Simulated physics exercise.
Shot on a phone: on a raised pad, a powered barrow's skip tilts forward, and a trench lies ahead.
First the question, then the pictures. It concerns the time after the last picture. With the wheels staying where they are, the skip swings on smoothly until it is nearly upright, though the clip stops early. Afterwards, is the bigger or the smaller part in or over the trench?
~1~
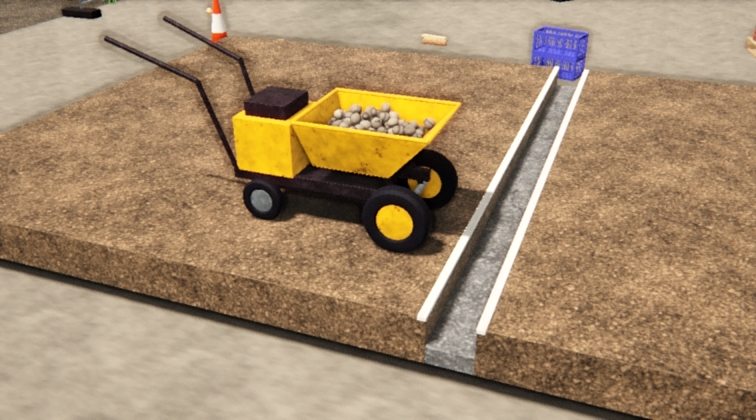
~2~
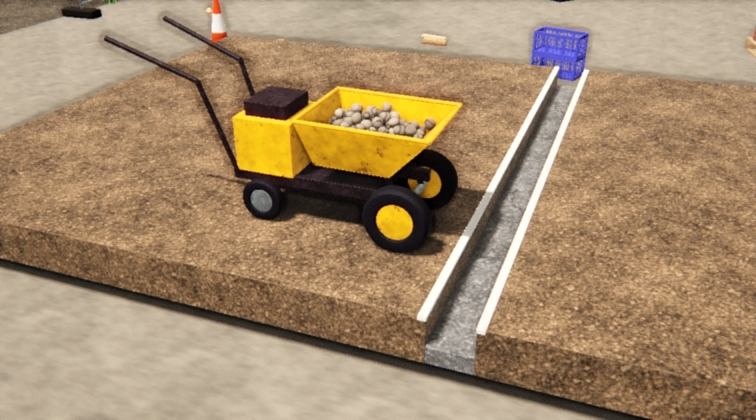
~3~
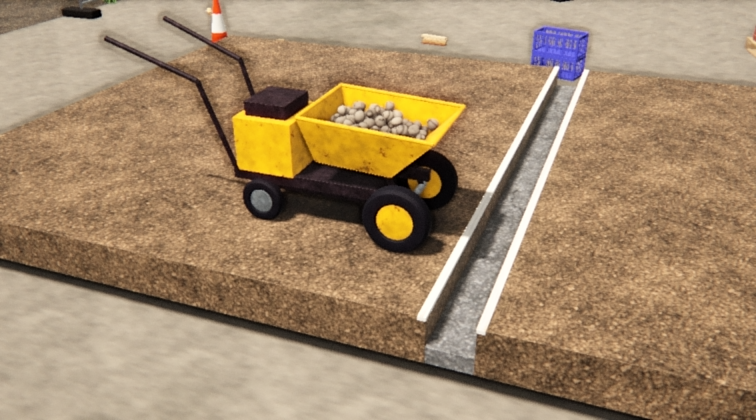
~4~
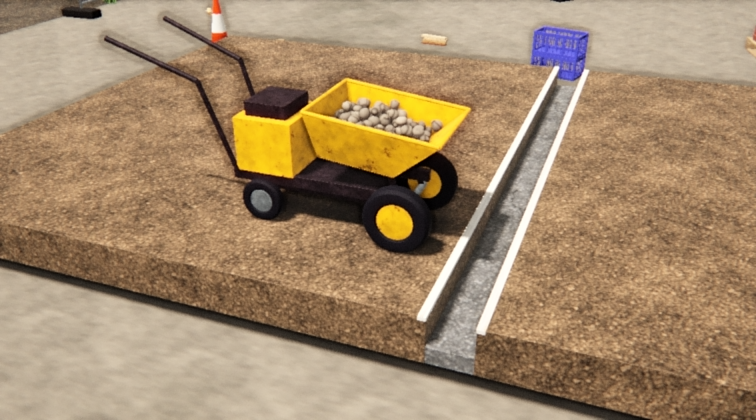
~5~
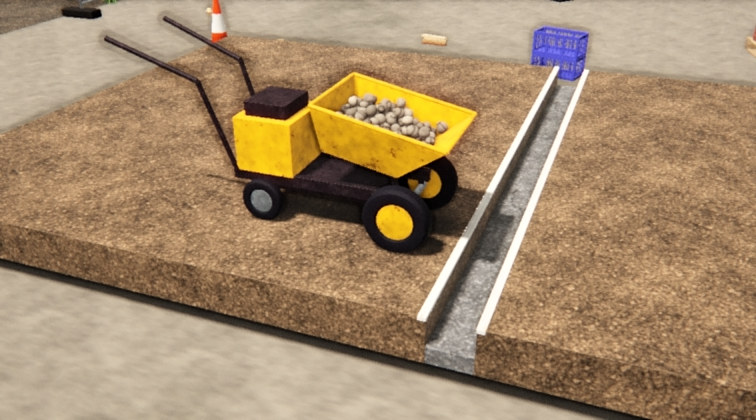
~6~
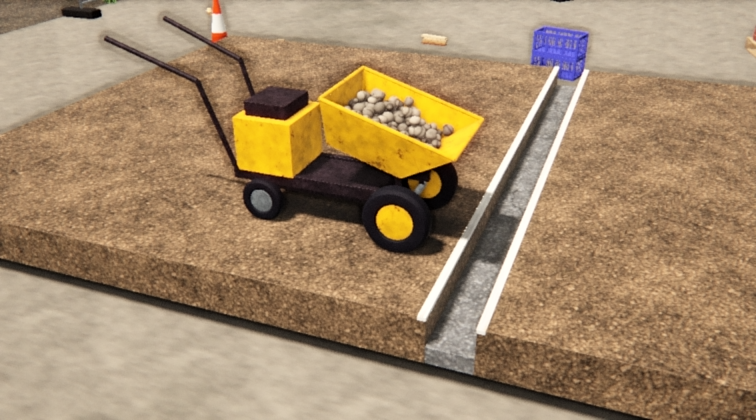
The amount in the trench falls below half.
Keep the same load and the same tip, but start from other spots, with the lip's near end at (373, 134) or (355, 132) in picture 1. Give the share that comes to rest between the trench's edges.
About 90 %, then 70 %.
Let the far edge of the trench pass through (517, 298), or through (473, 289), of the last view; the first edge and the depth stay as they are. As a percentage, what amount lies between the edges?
For the first it's 50 per cent, for the second 0 per cent.
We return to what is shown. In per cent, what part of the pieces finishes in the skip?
That comes to about 0 per cent or so.
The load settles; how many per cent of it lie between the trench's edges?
Near 15 %.
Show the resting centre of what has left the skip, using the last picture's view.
The centre ends up roughly at (551, 248).
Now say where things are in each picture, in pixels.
Lip of the skip near (428, 142), level; top of the load near (366, 126), river pebbles; first edge of the trench near (440, 283); far edge near (496, 294), the trench under half as wide as the skip, and about half as deep as wide, in the first frame.
Lip of the skip near (429, 143), level; top of the load near (367, 126), in the second frame.
Lip of the skip near (433, 145), tipped barely; top of the load near (363, 120), in the third frame.
Lip of the skip near (439, 148), tipped a little; top of the load near (365, 113), in the fourth frame.
Lip of the skip near (446, 153), tipped a little; top of the load near (361, 116), in the fifth frame.
Lip of the skip near (454, 159), tipped clearly; top of the load near (369, 113); first edge of the trench near (440, 283); far edge near (496, 294), in the sixth frame.
Shortly afterwards, skip tipped steeply; the whole lot in the skip.
Next, skip tipped right over; near two thirds in the skip; only a few in or heaped over the trench; near a quarter beyond it; a little falling.
Some moments later, skip tipped right over; only a few in the skip; a little in or heaped over the trench; the bulk beyond it.
In the end, skip tipped right over; near a quarter in or heaped over the trench; the bulk beyond it.
